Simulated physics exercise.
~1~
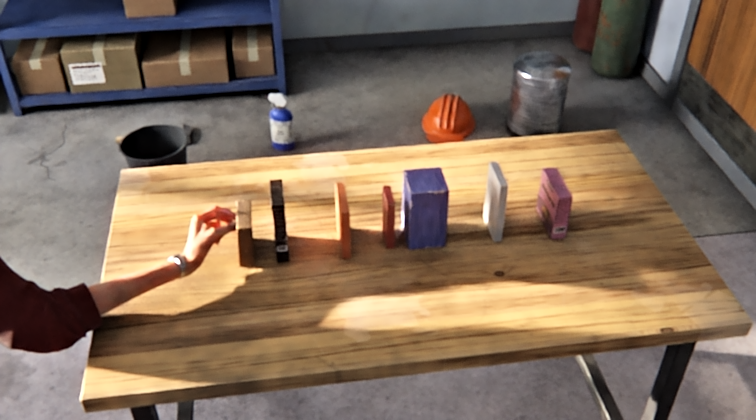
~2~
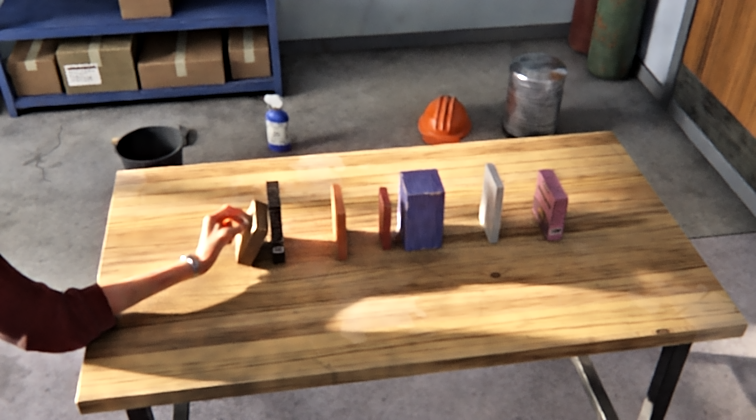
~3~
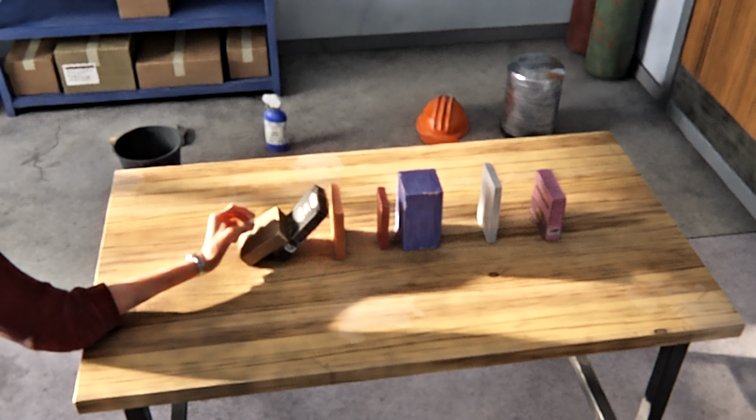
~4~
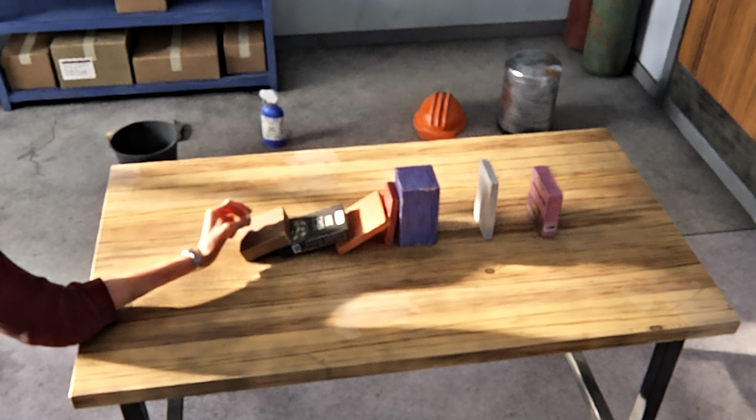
A hand tips the brown block, toppling the black packet and orange board against the red block.
